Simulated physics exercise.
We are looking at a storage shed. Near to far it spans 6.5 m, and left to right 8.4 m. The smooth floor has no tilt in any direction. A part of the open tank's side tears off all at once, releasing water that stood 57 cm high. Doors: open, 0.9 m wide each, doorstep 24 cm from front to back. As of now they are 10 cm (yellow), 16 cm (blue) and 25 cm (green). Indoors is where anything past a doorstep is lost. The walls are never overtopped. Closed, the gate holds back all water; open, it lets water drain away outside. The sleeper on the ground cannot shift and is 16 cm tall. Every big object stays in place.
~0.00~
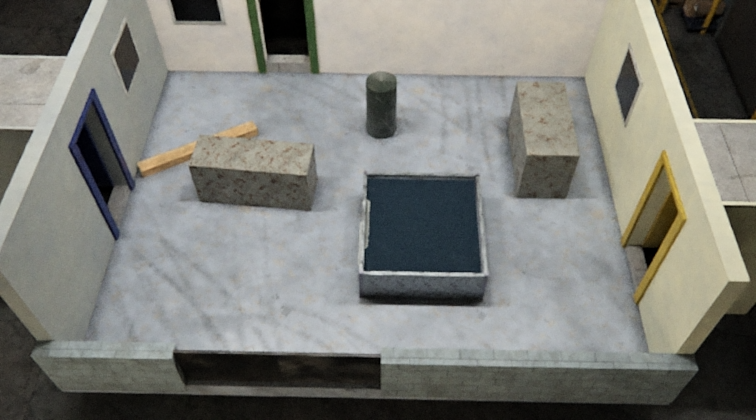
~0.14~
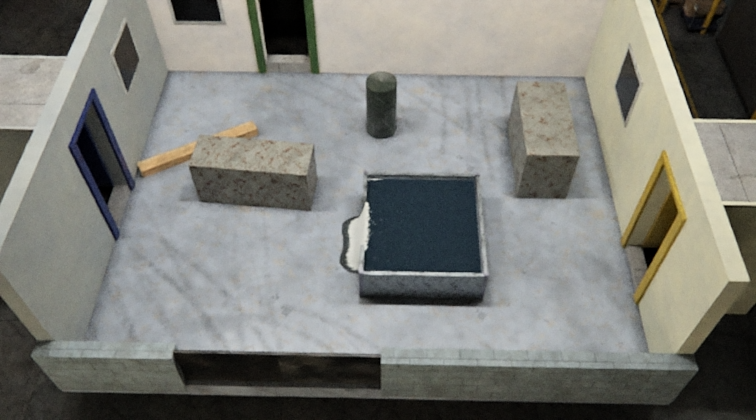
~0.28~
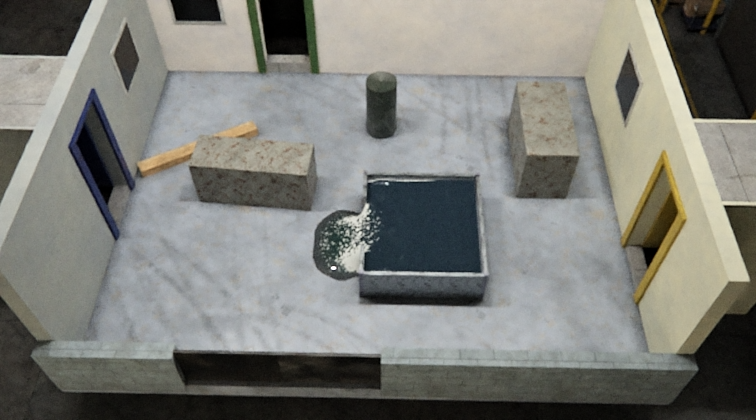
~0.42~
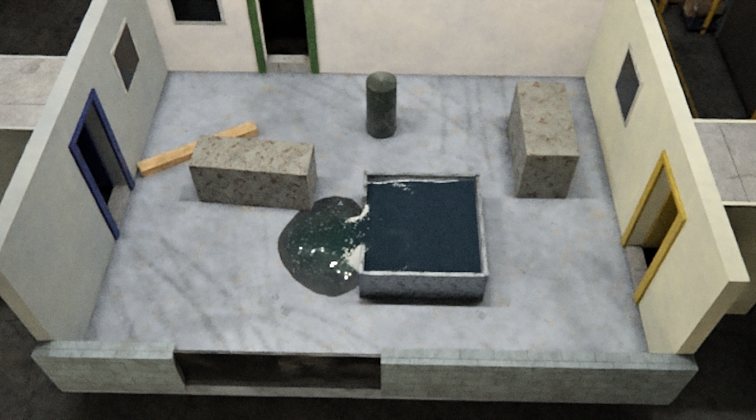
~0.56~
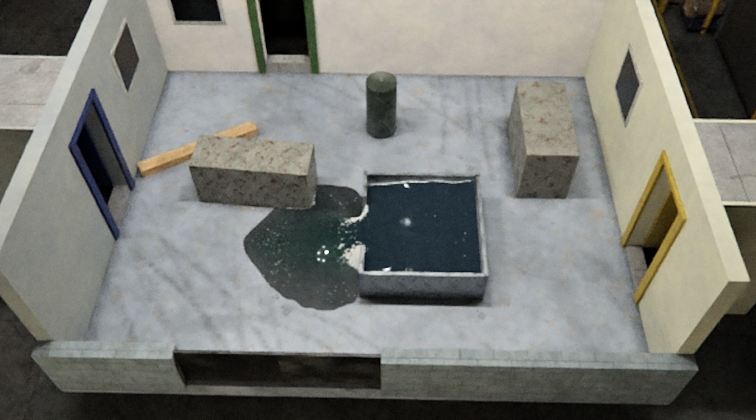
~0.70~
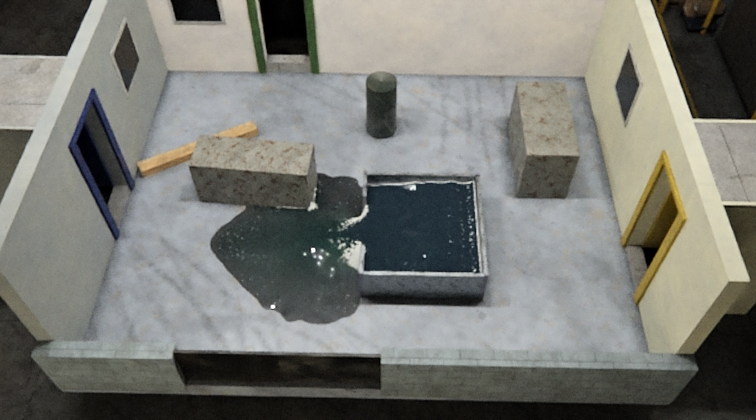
Dark water bursting from the left side of an open tank and spreading leftward across a smooth grey floor, reaching a stone block.
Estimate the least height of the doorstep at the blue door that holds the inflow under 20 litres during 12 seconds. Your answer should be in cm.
Roughly 19 cm high.
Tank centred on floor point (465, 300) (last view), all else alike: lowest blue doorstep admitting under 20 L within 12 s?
New minimum height: Approx. 14.0 cm.
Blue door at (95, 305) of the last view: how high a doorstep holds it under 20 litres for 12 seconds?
It needs about 13.5 cm.
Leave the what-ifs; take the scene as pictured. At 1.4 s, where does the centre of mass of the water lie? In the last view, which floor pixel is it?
I'd put it close to (368, 246).
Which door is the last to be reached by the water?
That would be the yellow door.
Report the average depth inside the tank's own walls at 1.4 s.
Around 40 centimetres.
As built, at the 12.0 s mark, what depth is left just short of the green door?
2.0 cm.
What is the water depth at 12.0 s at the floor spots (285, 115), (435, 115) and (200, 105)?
Roughly 2, then 2, then 2 cm.
After 1.4 s water covers 20 % of the floor, deepest (32 cm) near (355, 241); 4 cm at the blue door, 0 litres in over its 16 cm doorstep.
After 3.0 s water covers 30 % of the floor, deepest (26 cm) near (108, 345); 20 cm at the blue door, 29 litres in over its 16 cm doorstep.
After 12.0 s water covers 85 % of the floor, deepest (10 cm) near (103, 283); 7 cm at the blue door, 39 litres in over its 16 cm doorstep.
At the blue door as built, the water arrived by 1.4 s and peaked near 24 cm at 1.8 s.
Run again over the same 12 s with other heights there, 31 litres in over 17 cm, 4 litres over 23 cm. The limit of 20 litres is kept from about 19 cm up.
